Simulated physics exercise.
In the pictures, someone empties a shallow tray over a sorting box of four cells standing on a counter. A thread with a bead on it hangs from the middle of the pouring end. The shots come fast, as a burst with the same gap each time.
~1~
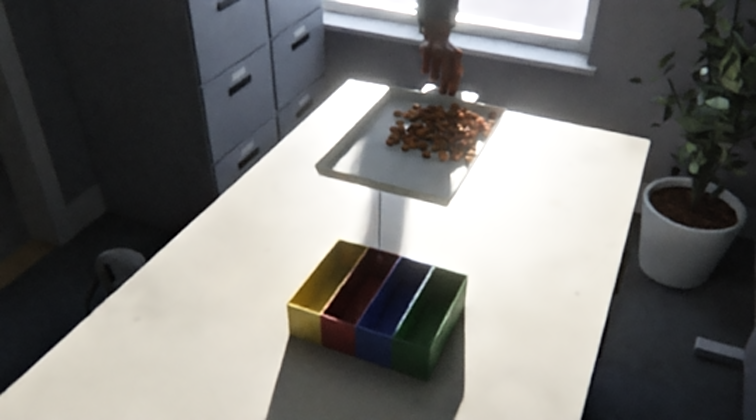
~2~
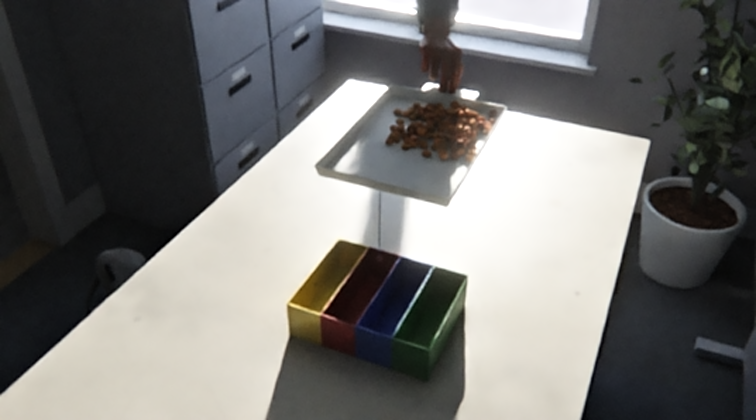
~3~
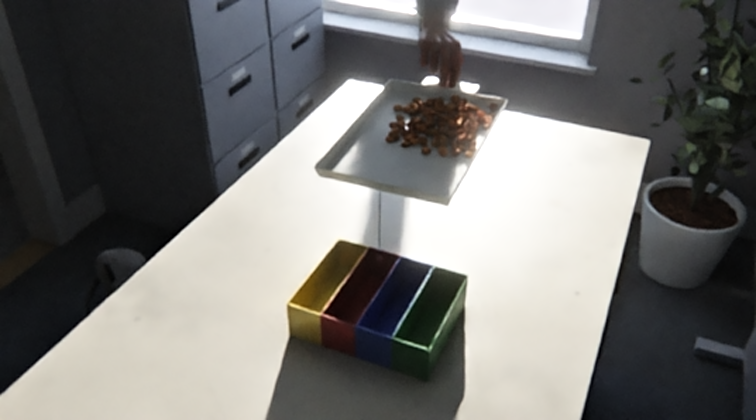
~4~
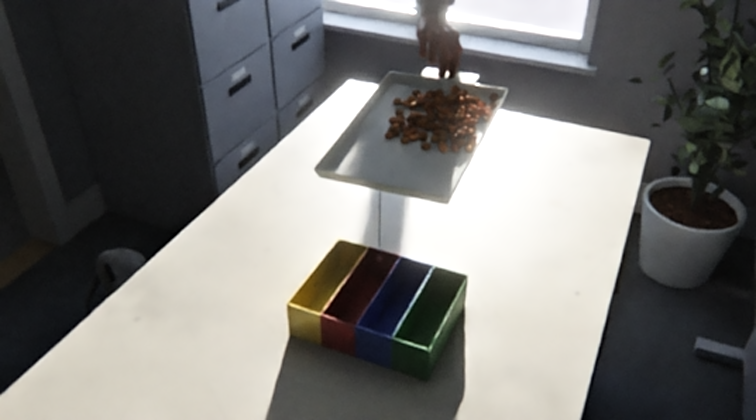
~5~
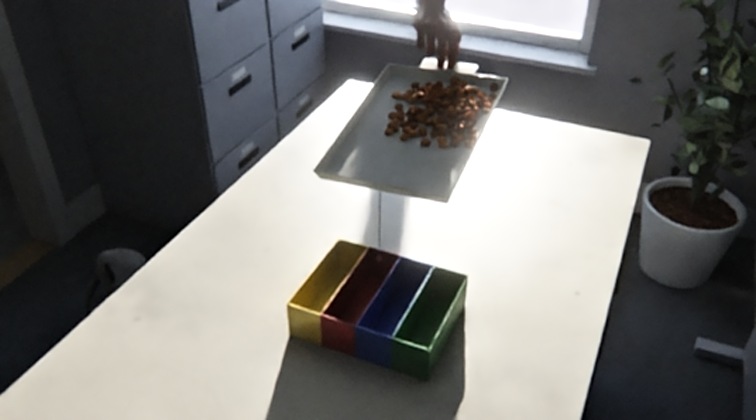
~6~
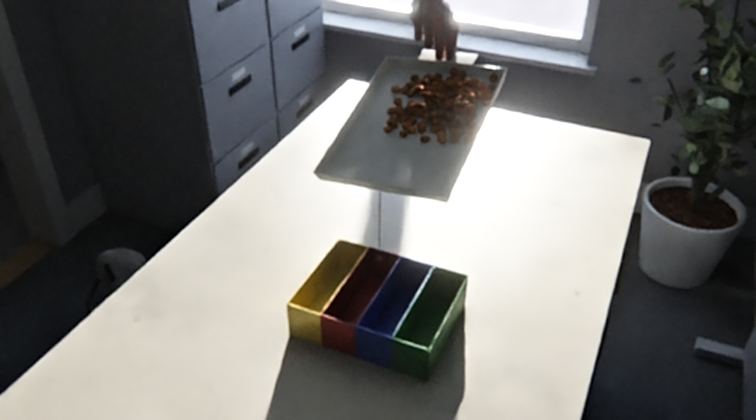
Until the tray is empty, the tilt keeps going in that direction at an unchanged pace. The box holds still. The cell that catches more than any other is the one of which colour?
It is the yellow one.
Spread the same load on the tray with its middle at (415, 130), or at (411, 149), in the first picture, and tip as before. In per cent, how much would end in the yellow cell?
50 % and 40 %.
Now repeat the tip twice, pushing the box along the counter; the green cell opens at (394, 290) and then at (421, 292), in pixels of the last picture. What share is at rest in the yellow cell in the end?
About 30 and 50 per cent respectively.
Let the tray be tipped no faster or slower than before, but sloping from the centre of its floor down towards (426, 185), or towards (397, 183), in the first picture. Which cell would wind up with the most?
That green cell, then that blue cell.
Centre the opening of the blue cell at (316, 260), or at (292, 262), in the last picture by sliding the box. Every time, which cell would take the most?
For the first spot I'd say the blue cell, and for the second spot the cell in green.
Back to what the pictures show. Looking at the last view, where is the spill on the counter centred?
I'd put the middle at roughly (283, 297).
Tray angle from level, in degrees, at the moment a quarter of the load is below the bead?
About 70 degrees.
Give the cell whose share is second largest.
The answer here is the red one.
Soon, tray tipped steeply; most on the tray; a small part falling or outside the box.
A while on, tray tipped right over; about a third on the tray; about a quarter in the yellow cell; a small part in the red cell; a stray few in the blue cell; about a quarter falling or outside the box.
Towards the end, tray tipped past a quarter turn; about a third in the yellow cell; a small part in the red cell; a stray few in the blue cell; about half falling or outside the box.
Finally, tray tipped past a quarter turn; about a third in the yellow cell; a small part in the red cell; a stray few in the blue cell; none in the green cell; about half outside the box.
